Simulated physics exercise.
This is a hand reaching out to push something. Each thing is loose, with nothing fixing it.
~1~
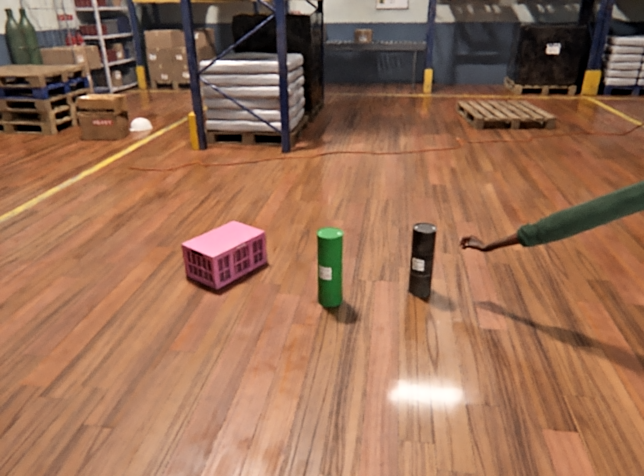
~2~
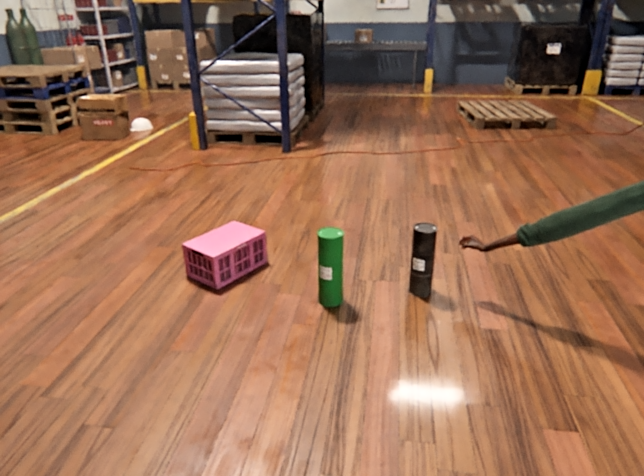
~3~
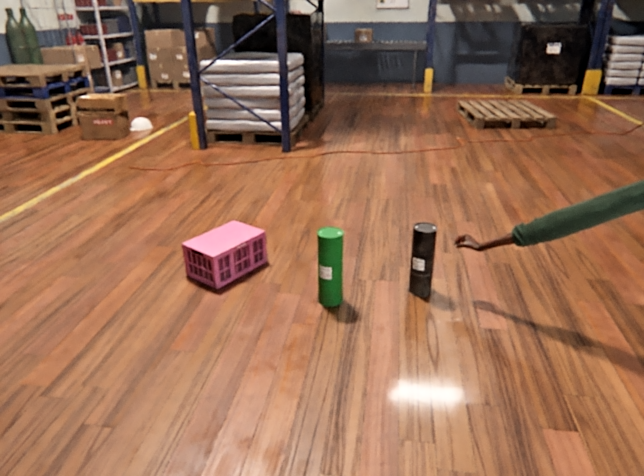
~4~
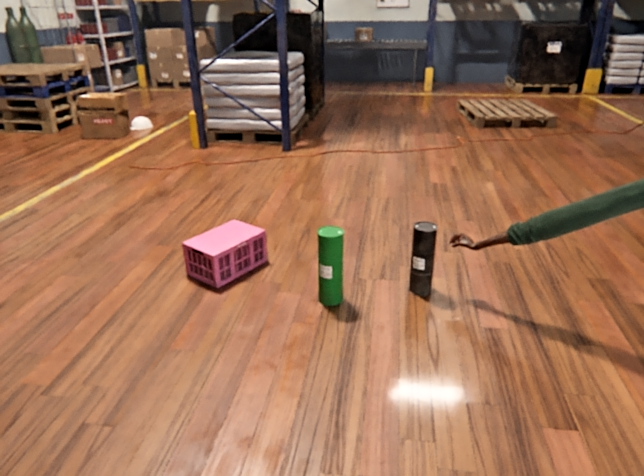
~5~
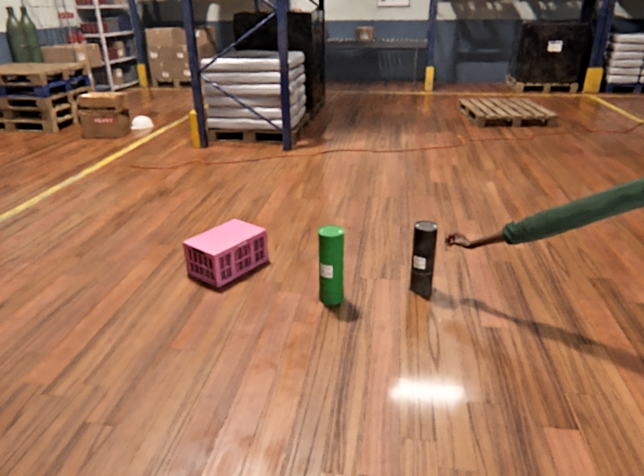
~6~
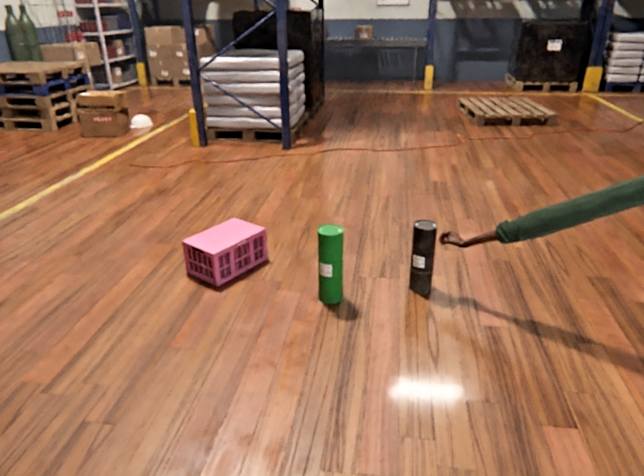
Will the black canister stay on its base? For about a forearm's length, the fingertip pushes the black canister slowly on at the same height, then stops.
No. Mind you, it fails to stay erect there.
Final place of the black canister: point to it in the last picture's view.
Around (369, 274).
Then, 0.30 s past the last view, black canister rocked 15° from its first pose near (413, 255).
Then, 0.70 s past the last view, black canister rocked 55° from its first pose near (387, 260).
Then, 0.80 s past the last view, black canister on its side near (375, 272).
Then, 0.90 s past the last view, black canister on its side near (371, 271).
Finally, down or leaning hard on the floor, black canister. Final places as the last picture's camera would see them, black canister near (369, 275).
